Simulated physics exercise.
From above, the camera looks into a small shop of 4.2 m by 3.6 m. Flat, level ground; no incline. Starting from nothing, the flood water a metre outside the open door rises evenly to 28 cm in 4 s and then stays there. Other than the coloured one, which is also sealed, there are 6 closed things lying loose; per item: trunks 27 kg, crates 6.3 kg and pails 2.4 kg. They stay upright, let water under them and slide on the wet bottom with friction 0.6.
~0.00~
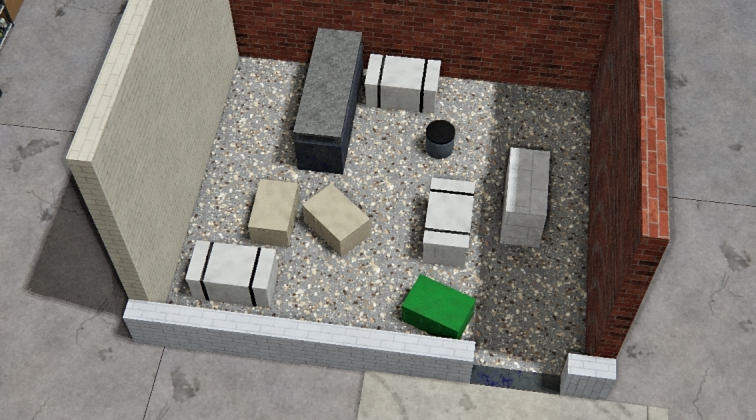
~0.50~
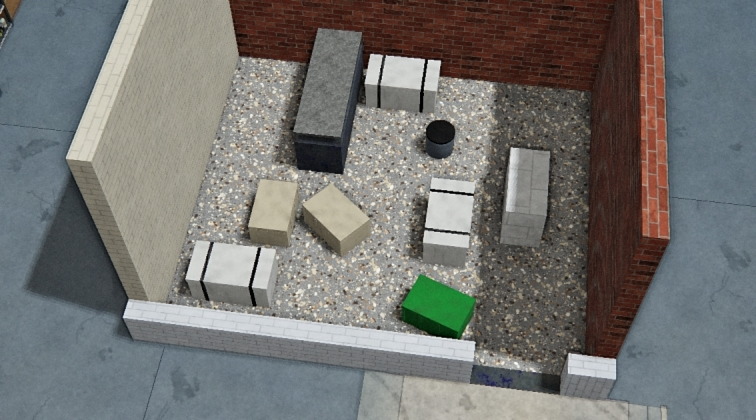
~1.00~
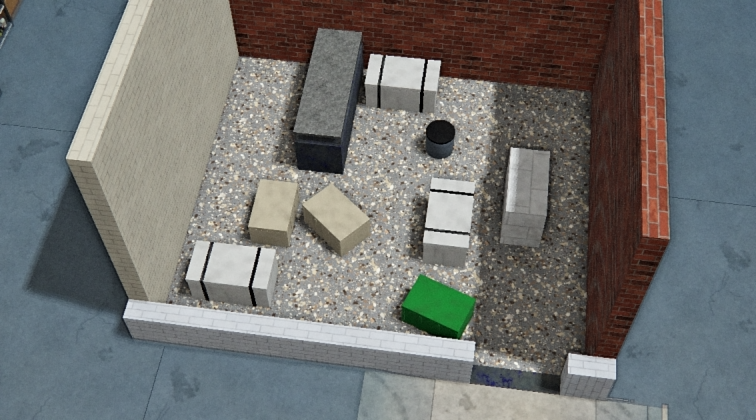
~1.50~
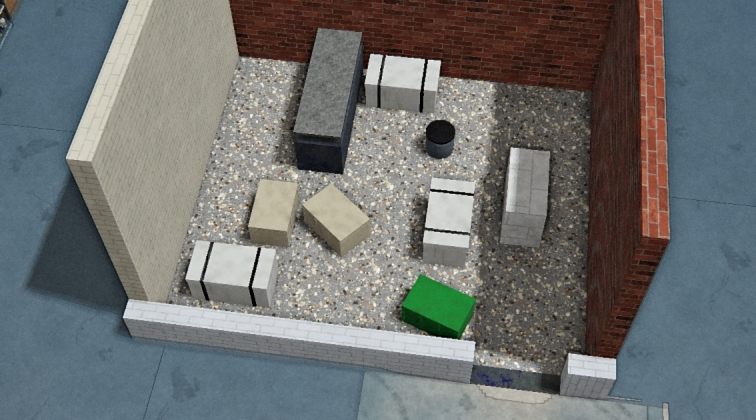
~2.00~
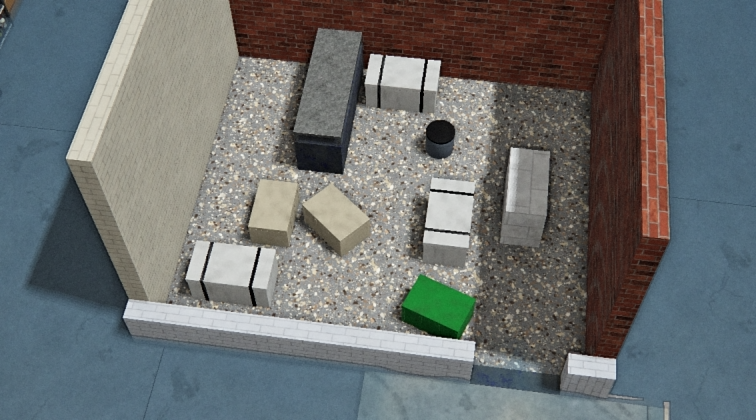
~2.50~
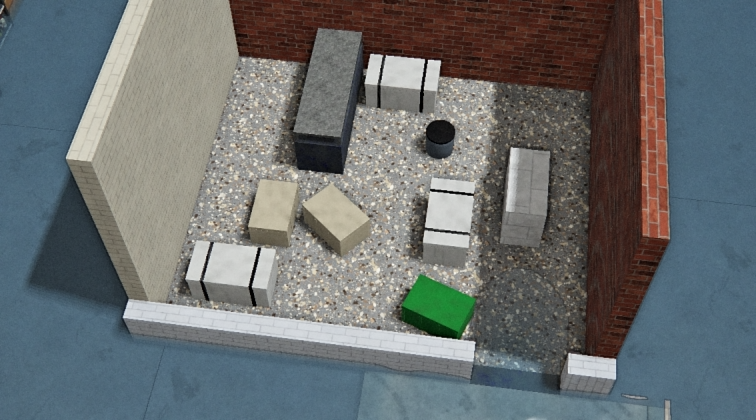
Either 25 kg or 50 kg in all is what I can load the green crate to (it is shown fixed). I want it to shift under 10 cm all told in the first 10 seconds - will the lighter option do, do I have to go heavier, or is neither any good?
The lighter option will do.
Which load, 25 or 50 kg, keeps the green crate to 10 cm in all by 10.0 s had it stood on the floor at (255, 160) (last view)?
Here the lighter suffices.
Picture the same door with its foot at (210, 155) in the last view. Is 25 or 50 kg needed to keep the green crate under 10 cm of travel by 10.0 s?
If so, only the heavier one succeeds.
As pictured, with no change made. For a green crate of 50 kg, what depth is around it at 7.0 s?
Depth: Approx. 6 cm.
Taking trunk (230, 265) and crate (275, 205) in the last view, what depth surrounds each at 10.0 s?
Depth approx. 7 cm / 6 cm.
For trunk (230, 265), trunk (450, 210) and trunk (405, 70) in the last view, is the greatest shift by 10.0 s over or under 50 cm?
Not exceeded, Exceeded, Exceeded, in that order.
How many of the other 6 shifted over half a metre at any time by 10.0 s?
5.
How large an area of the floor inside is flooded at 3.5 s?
2.5 m2.
After 3.5 s the green crate would be 0 cm from its start with 25 kg and 0 cm from its start with 50 kg; 3 cm of water round it then.
After 4.5 s the green crate would be 0 cm from its start with 25 kg and 0 cm from its start with 50 kg; 4 cm of water round it then.
After 7.0 s the green crate would be 0 cm from its start with 25 kg and 0 cm from its start with 50 kg; 6 cm of water round it then.
After 10.0 s the green crate would be 0 cm from its start with 25 kg and 0 cm from its start with 50 kg; 6 cm of water round it then.
